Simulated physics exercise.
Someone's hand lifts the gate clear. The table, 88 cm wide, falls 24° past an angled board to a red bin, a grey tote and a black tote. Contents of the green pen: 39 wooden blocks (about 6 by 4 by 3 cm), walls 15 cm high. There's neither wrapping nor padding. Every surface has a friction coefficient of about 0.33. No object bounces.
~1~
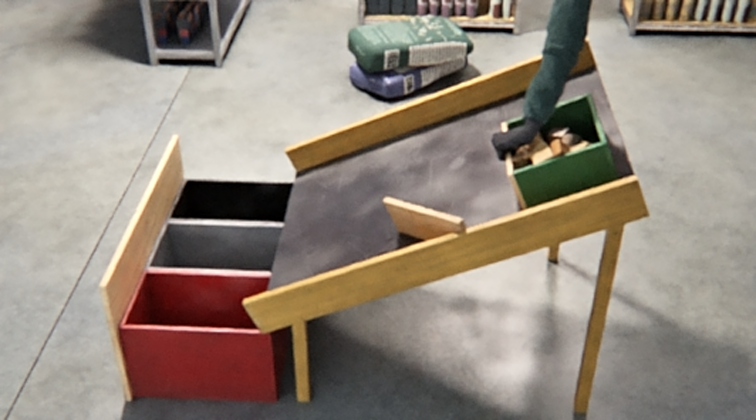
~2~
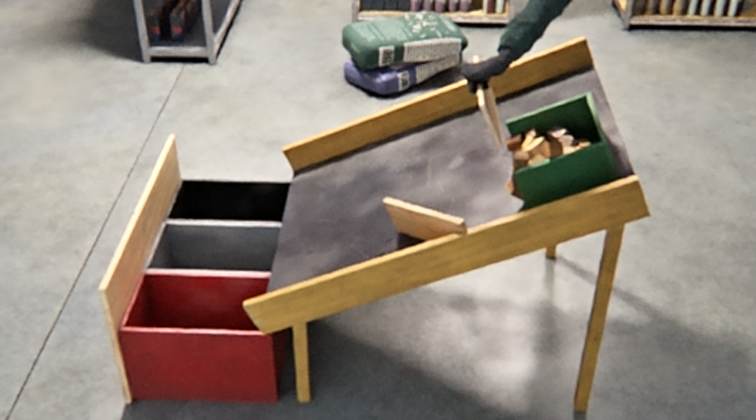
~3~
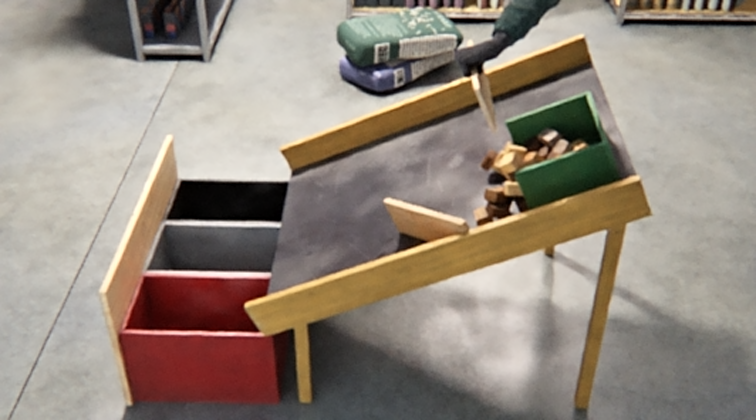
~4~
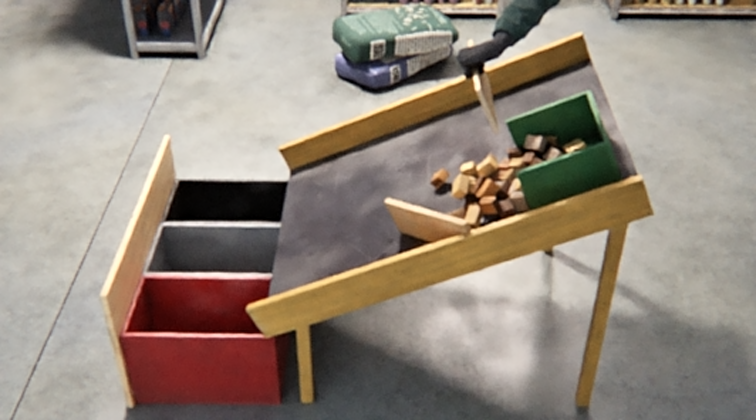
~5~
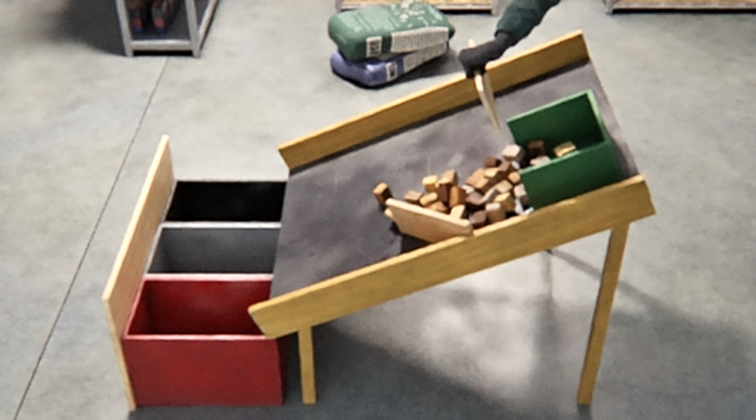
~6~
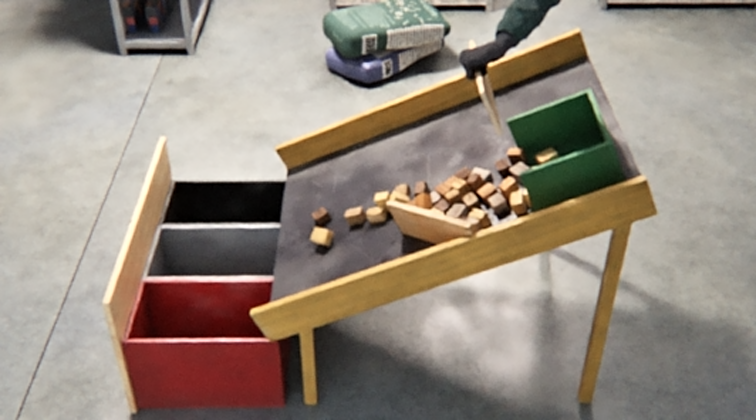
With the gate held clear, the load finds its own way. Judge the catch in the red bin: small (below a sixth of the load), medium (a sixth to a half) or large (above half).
Small.
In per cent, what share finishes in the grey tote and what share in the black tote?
Roughly 75 % for the first place and 0 % for the second.
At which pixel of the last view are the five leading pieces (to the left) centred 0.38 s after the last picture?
The leading five average out near (205, 289).
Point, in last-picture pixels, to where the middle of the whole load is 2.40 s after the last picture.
I'd put the middle close to (202, 318) in the last view.
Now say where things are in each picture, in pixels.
In the first frame (we follow the rim corner now nearest the camera), green pen at (602, 143); red bin at (267, 332); nothing out yet.
The second frame shows green pen at (602, 143); 1 out, the lowest block at (517, 190).
The third frame shows green pen at (603, 143); 10 out, the lowest block at (484, 216).
The fourth frame shows green pen at (605, 142); 23 out.
The fifth frame shows green pen at (607, 142); 31 out, the lowest block at (383, 194).
The sixth frame shows green pen at (608, 143); red bin at (274, 340); 34 out, the lowest block at (322, 216).
Then, 0.38 s after the last picture, 5 in the grey tote, 33 on the slope and 1 in the air.
Then, 0.86 s after the last picture, 1 in the red bin, 14 in the grey tote, 23 on the slope and 1 in the air.
Then, 1.54 s after the last picture, 2 in the red bin, 27 in the grey tote, 9 on the slope and 1 in the air.
Outcome (2.40 s after the last picture), 3 in the red bin, 29 in the grey tote and 7 on the slope. Asked share, 3 of 39, 8 per cent.
